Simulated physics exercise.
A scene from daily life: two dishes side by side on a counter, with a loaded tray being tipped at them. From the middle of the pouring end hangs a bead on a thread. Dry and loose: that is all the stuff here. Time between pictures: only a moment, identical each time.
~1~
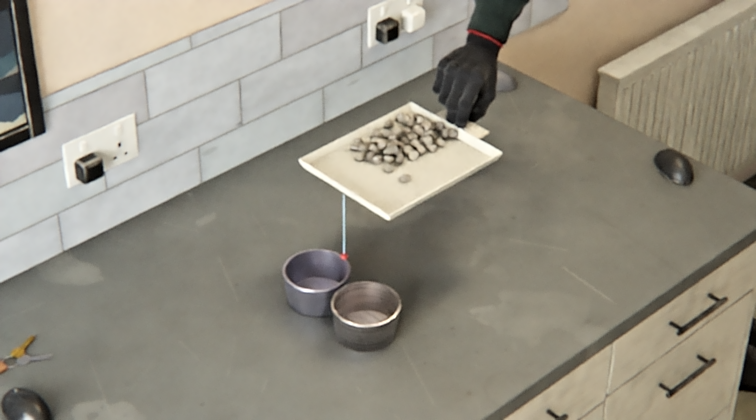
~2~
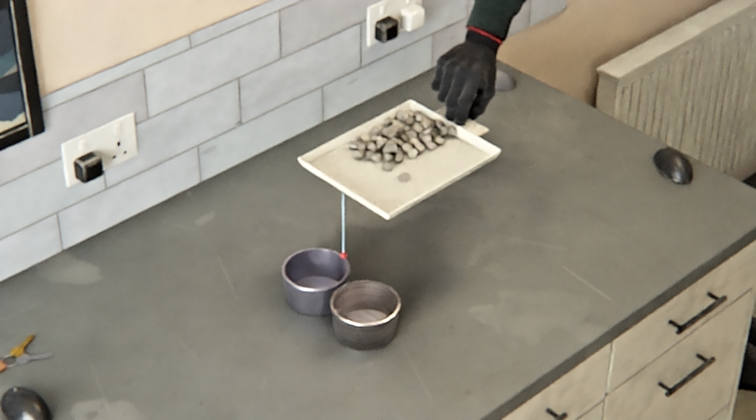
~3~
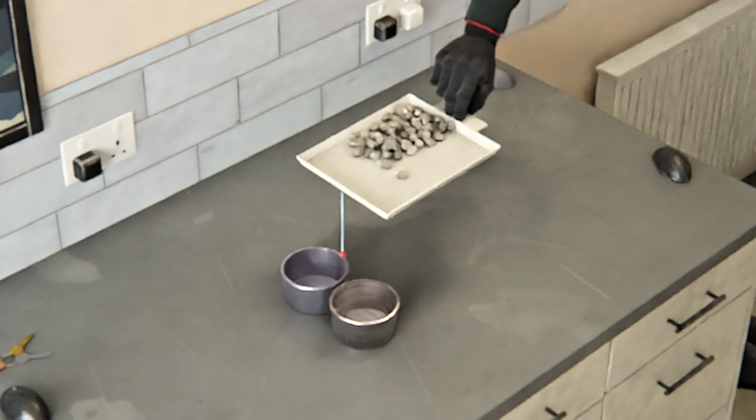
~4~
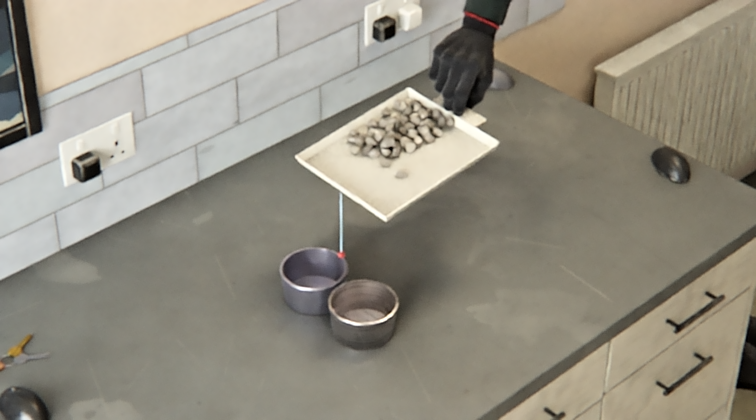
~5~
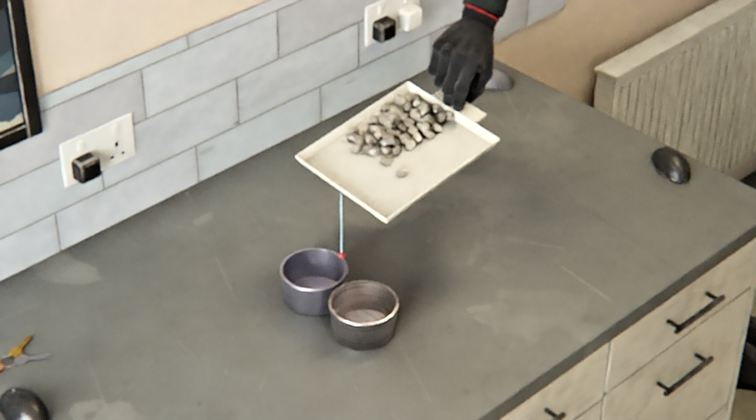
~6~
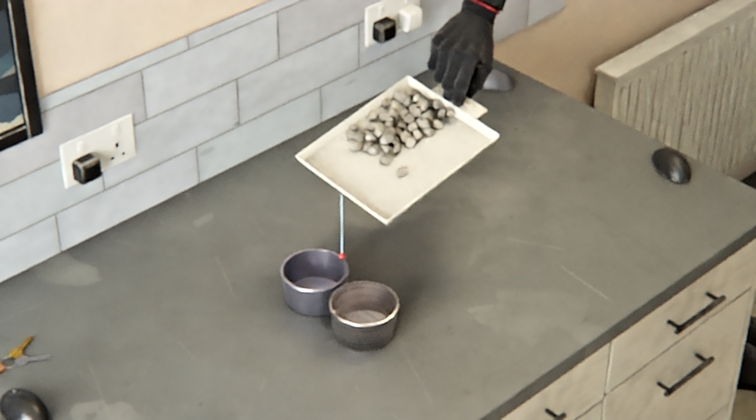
A black-gloved hand holds a cream tray of small grey stones above two dark dishes on a grey counter, then gradually raises its handle end, tilting the tray slightly while the stones stay bunched near the hand.
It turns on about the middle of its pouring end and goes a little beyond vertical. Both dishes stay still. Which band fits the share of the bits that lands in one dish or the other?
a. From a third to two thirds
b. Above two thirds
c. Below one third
The answer is b.
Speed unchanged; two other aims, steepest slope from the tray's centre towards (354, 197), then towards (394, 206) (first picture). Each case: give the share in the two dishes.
80 %, give or take, and then 50 %.
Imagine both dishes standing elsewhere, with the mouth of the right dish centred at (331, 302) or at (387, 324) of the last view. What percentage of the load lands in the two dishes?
The first try yields 20% and the second yields 50%.
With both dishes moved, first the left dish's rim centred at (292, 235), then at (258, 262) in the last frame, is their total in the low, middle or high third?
First place: Below one third. Second place: Under a third.
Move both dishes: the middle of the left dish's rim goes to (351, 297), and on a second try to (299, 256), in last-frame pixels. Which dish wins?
On the first try it would be the one to the left, on the second the one to the right.
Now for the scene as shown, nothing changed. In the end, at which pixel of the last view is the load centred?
The centre ends up roughly at (365, 325).
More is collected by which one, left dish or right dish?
More ends up in the one on the right.
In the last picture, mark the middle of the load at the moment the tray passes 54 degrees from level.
The middle of the pieces shows up near (375, 216).
Just after the last frame, tray tipped steeply; the larger part on the tray; about a tenth in the right dish; roughly a quarter in the air.
A moment on, tray tipped right over; roughly a quarter on the tray; roughly half in the right dish; about a tenth in the left dish; about a tenth outside both; about a tenth in the air.
Further on, tray tipped past a quarter turn; the larger part in the right dish; about a tenth in the left dish; roughly a quarter outside both.
When it is over, tray tipped past a quarter turn; the larger part in the right dish; about a tenth in the left dish; roughly a quarter outside both.
